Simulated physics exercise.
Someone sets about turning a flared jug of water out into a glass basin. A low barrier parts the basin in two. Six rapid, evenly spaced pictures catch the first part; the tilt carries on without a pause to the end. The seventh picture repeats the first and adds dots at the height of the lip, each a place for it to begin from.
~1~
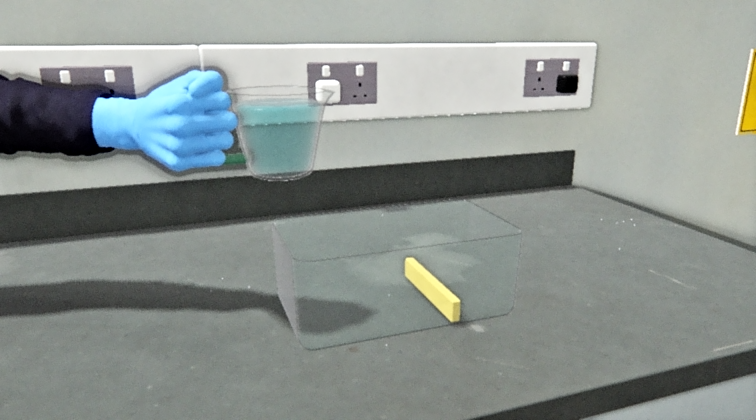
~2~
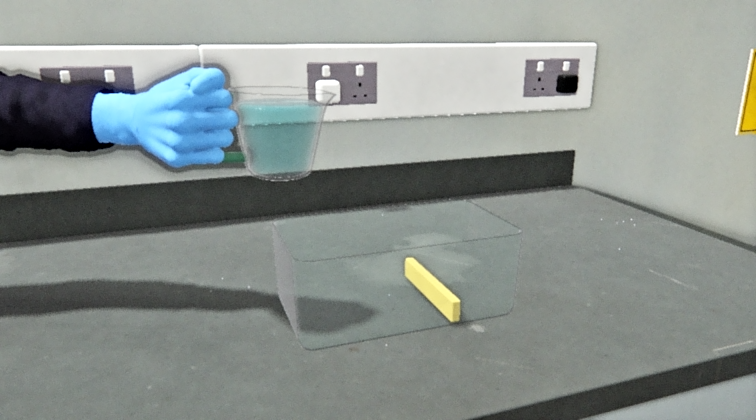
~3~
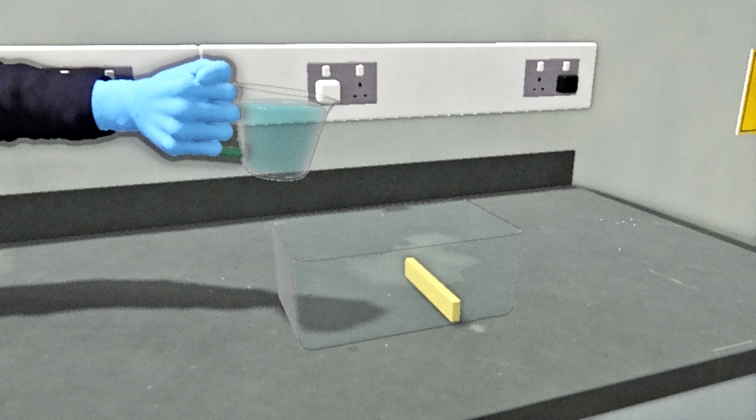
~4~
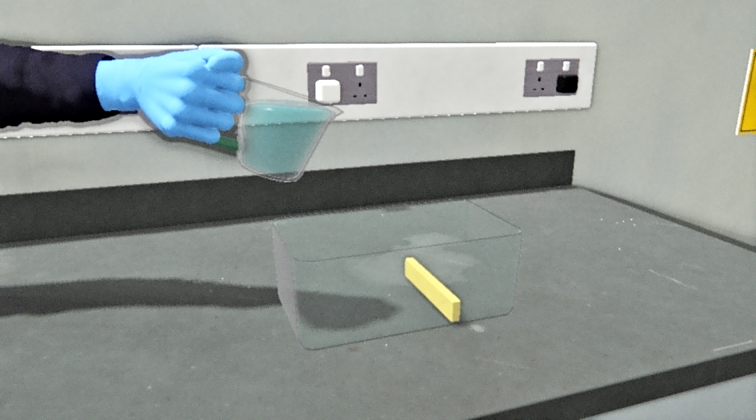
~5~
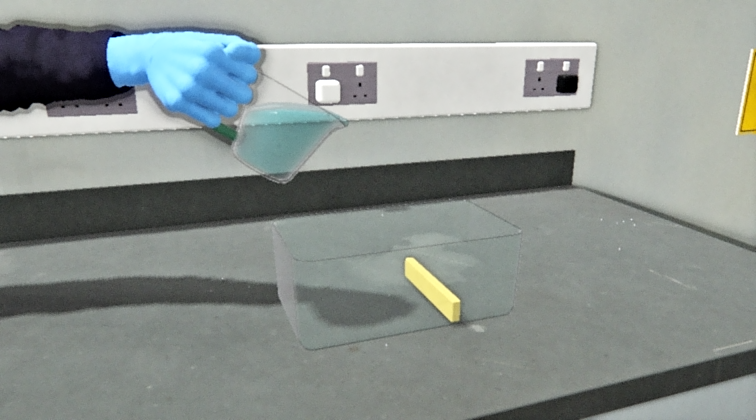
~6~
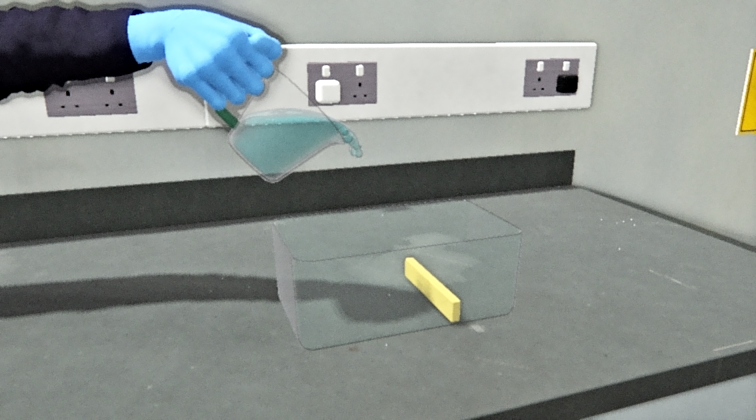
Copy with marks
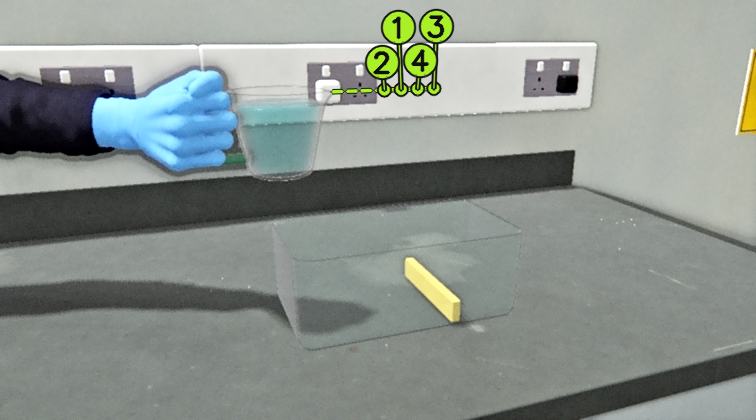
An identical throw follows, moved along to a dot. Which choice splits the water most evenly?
I would pick place 1.
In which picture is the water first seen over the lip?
Picture 5.
In lime, 1 at (401, 89); 2 at (384, 90); 3 at (433, 88); 4 at (417, 88).
If 1 is chosen, about 49 % ends left of the wall and 48 % right of it.
If 2 is chosen, about 70 % ends left of the wall and 27 % right of it.
If 3 is chosen, about 33 % ends left of the wall and 62 % right of it; 5 % is lost outside.
If 4 is chosen, about 34 % ends left of the wall and 62 % right of it; 4 % is lost outside.
